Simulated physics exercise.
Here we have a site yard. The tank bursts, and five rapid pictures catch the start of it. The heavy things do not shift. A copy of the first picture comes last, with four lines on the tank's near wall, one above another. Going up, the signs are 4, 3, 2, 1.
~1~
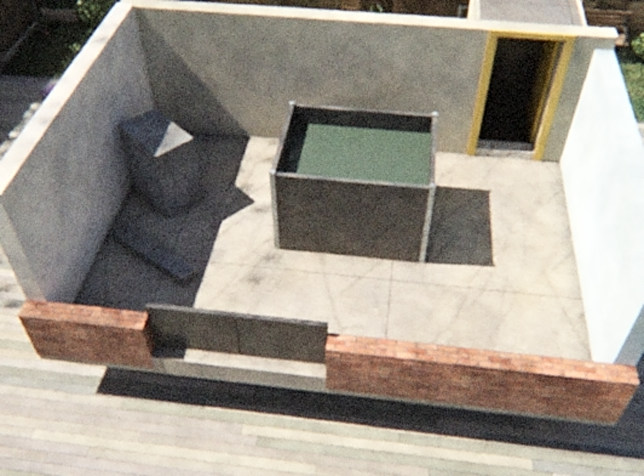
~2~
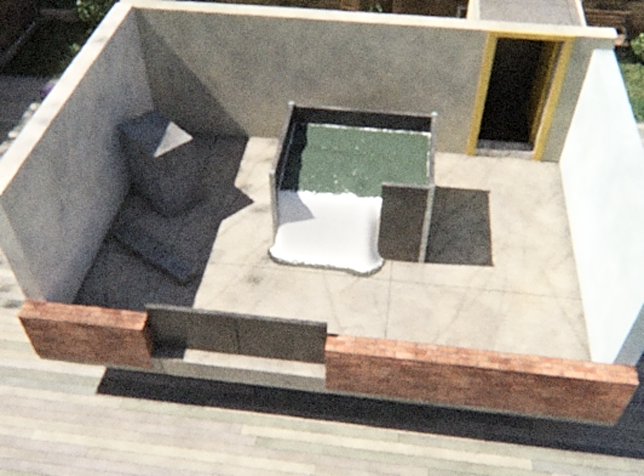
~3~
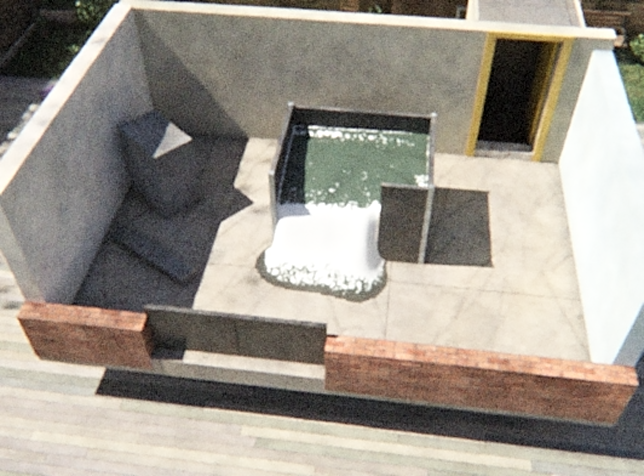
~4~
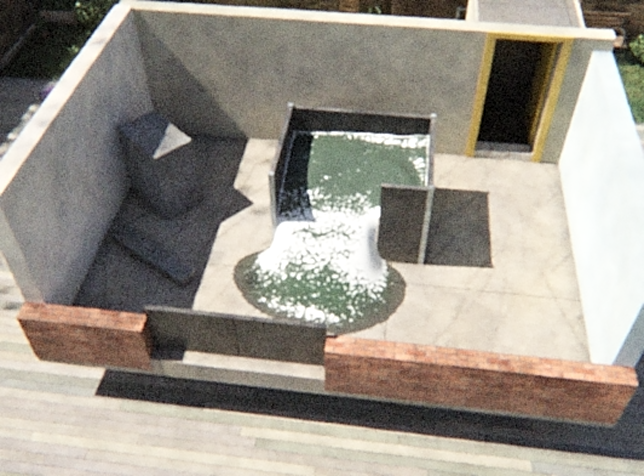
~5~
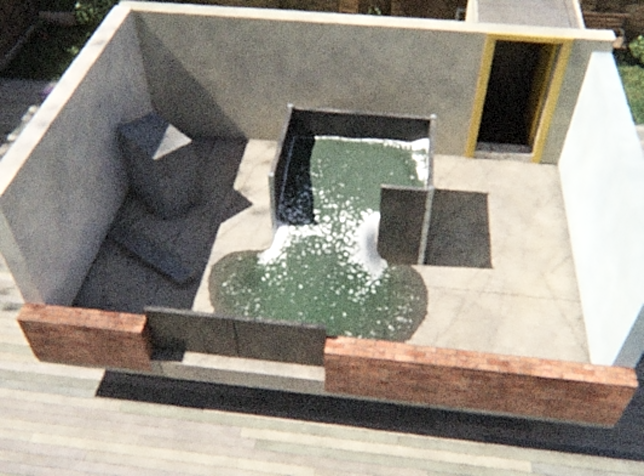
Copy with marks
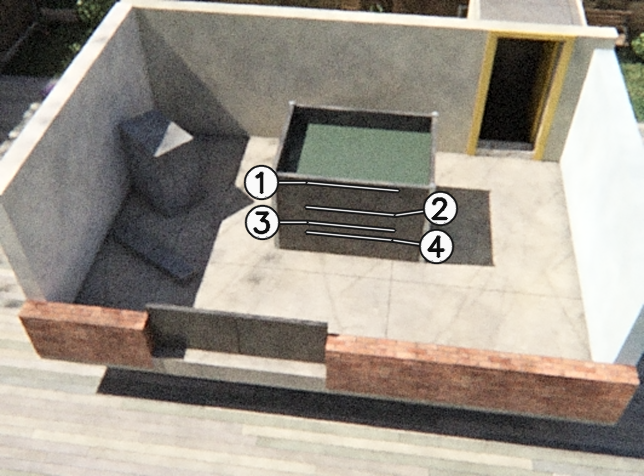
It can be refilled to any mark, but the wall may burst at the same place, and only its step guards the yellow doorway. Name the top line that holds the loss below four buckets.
Level 2 just does it.
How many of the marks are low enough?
Three.
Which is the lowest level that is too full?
It is 1.
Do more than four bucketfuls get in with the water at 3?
No, not at all.
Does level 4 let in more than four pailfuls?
No, not at all.
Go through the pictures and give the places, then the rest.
In the first picture, water in the tank at rest, its middle at (357, 160); foot of the yellow doorway at (503, 157); shut gate at (237, 320).
In the second picture, 2 % of the ground under water, visible out to (272, 250).
In the third picture, 5 % of the ground under water, visible out to (263, 266).
In the fourth picture, 9 % of the ground under water, visible out to (381, 310).
In the fifth picture, 17 % of the ground under water, visible out to (410, 303).
In white, 1 at (351, 186); 2 at (350, 211); 3 at (350, 226); 4 at (349, 236); from the bottom up 4, 3, 2, 1.
For level 1, about 10 bucketfuls get in.
For level 2, a bucket or two gets in.
For level 3, nothing gets over.
For level 4, nothing gets over.
